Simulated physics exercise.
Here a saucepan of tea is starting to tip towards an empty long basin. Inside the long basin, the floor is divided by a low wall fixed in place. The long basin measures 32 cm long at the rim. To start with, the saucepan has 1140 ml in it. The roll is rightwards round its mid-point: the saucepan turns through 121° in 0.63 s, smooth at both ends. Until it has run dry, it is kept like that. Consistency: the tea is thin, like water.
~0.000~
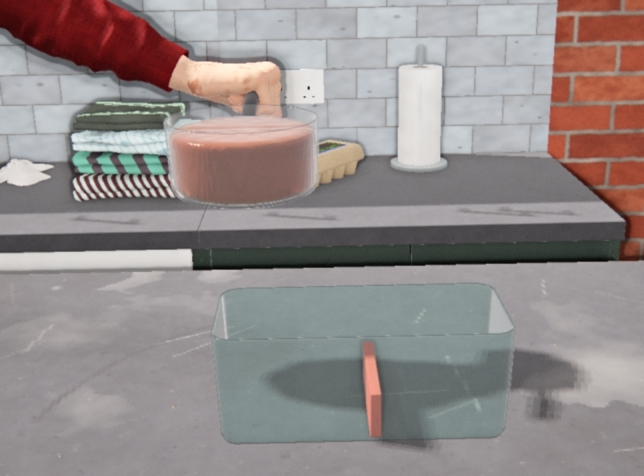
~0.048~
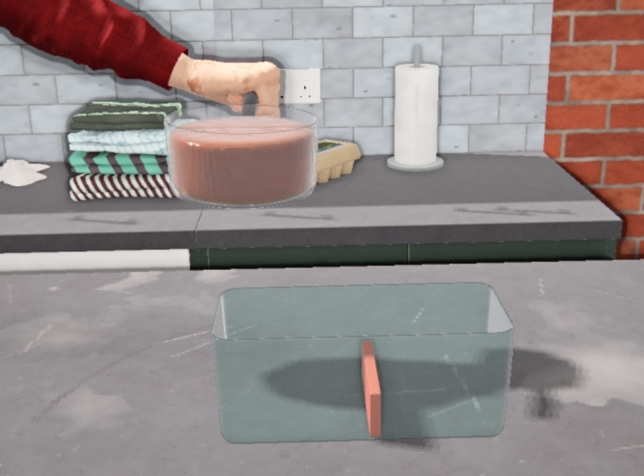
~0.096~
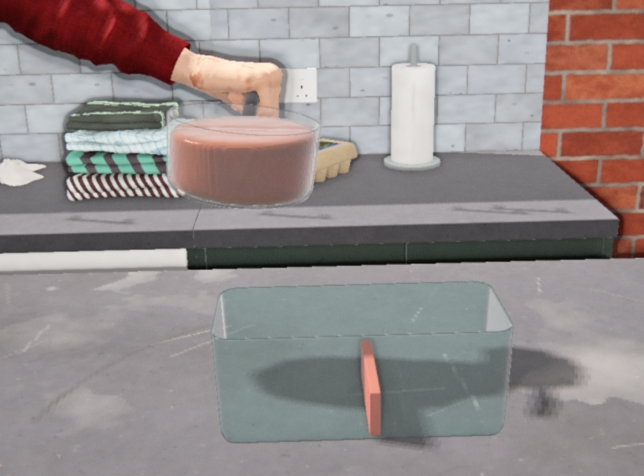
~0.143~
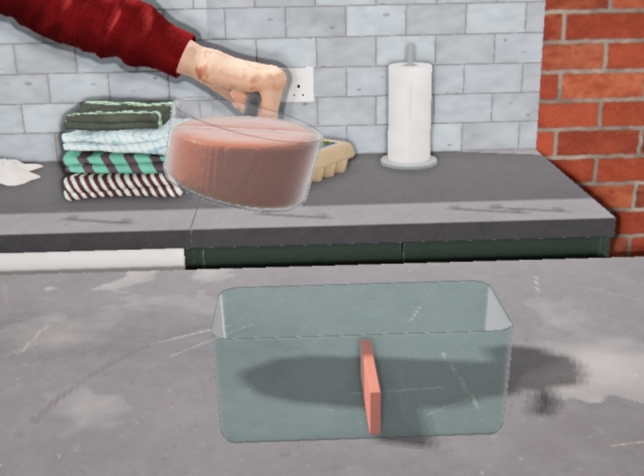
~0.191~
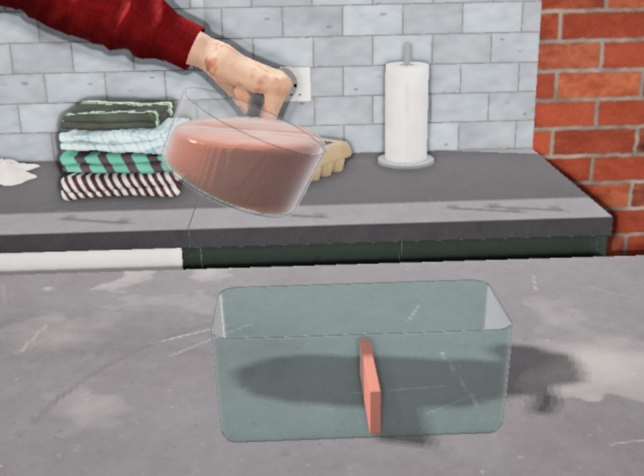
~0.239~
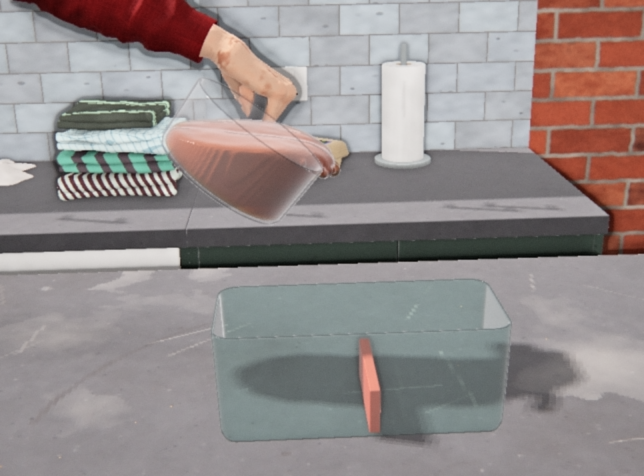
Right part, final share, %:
40 %.
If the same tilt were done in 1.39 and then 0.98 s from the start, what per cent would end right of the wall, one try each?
65 and 60 %.
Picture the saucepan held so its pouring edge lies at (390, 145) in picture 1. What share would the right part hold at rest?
60 %.
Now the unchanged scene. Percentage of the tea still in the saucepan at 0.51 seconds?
I'd estimate some 14 % remains.
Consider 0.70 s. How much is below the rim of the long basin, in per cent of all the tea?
About 82 per cent.
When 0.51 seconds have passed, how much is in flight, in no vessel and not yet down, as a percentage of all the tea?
At that moment, about 52 percent.
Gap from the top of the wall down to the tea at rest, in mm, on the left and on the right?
Close to 26 mm left and close to 28 mm right.
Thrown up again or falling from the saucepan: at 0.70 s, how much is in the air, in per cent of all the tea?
About 16 percent.
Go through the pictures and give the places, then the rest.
In the first frame, tilt 0°; pouring edge (317, 119); surface from (171, 131) to (316, 128); the long basin's rim runs from (217, 315) to (504, 308); the wall's top is at (372, 368).
In the second frame, tilt 2°; pouring edge (318, 121); surface from (170, 131) to (316, 129).
In the third frame, tilt 7°; pouring edge (320, 127); surface from (171, 129) to (316, 131).
In the fourth frame, tilt 15°; pouring edge (322, 138); surface from (173, 129) to (320, 134).
In the fifth frame, tilt 25°; pouring edge (323, 152); surface from (172, 129) to (322, 143); 2 per cent is over the edge.
In the sixth frame, tilt 38°; pouring edge (320, 169); surface from (170, 127) to (307, 150); 8 per cent is over the edge.
After 0.51 s the tilt is 110° and 13 per cent is still to pour, 5 is left of the wall and 30 right of it.
After 0.70 s the tilt is 121° and 1 per cent is still to pour, 44 is left of the wall and 37 right of it.
After 0.91 s the tilt is 121° and 0 per cent is still to pour, 49 is left of the wall and 40 right of it.
After 1.13 s the tilt is 121° and 0 per cent is still to pour, 52 is left of the wall and 40 right of it.
In the end 52 per cent lies left of the wall, 40 right of it and 7 outside.
